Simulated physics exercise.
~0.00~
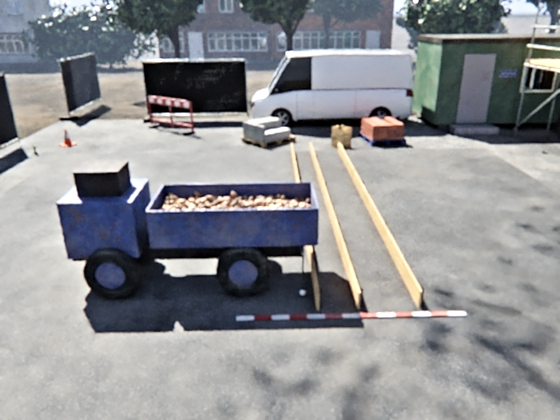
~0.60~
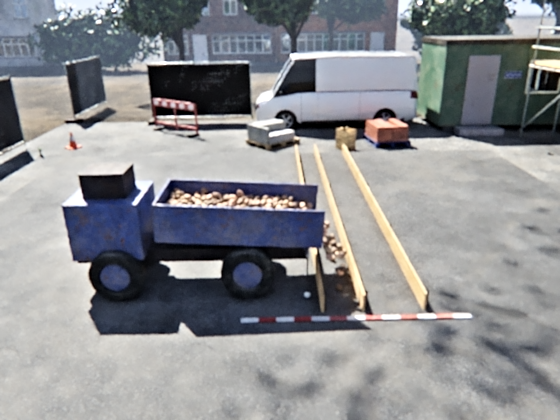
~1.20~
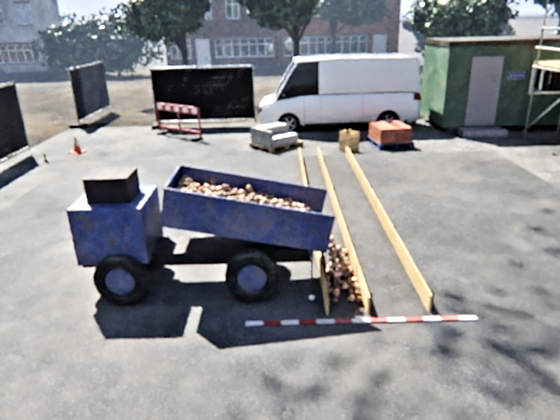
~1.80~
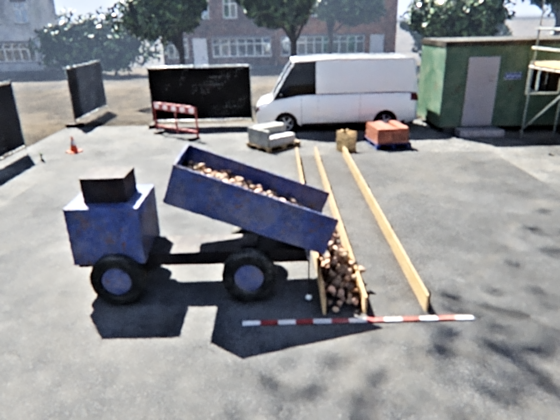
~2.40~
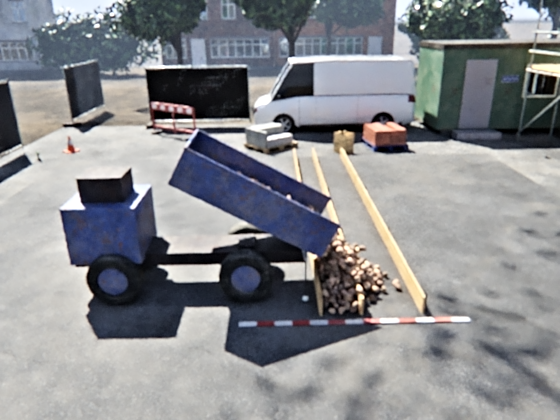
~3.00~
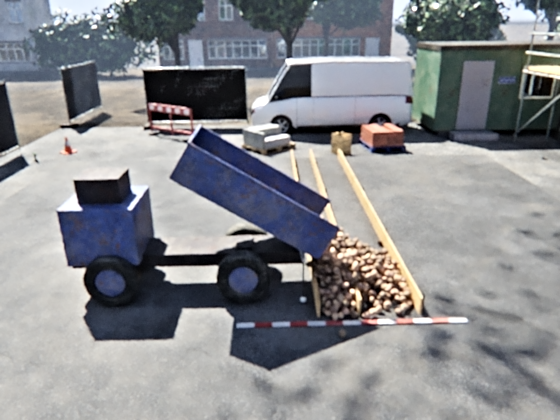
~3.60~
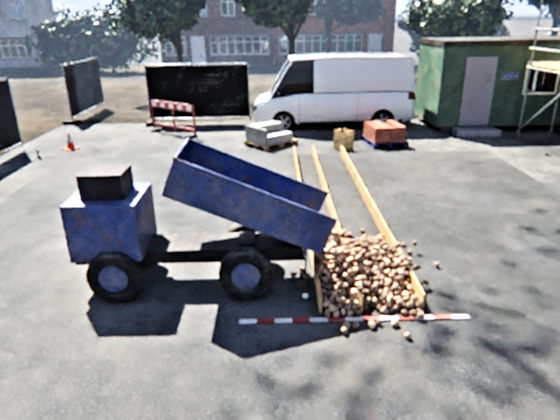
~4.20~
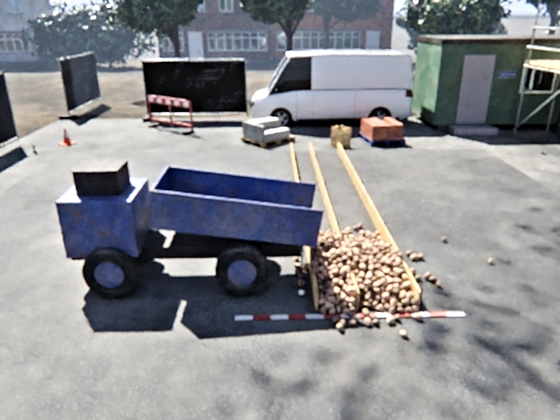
A blue truck tilted its bed up and tipped a load of brownish stones off the back across the wooden planks on the ground, then lowered the empty bed most of the way, leaving a wide heap with a few stones scattered to the right.
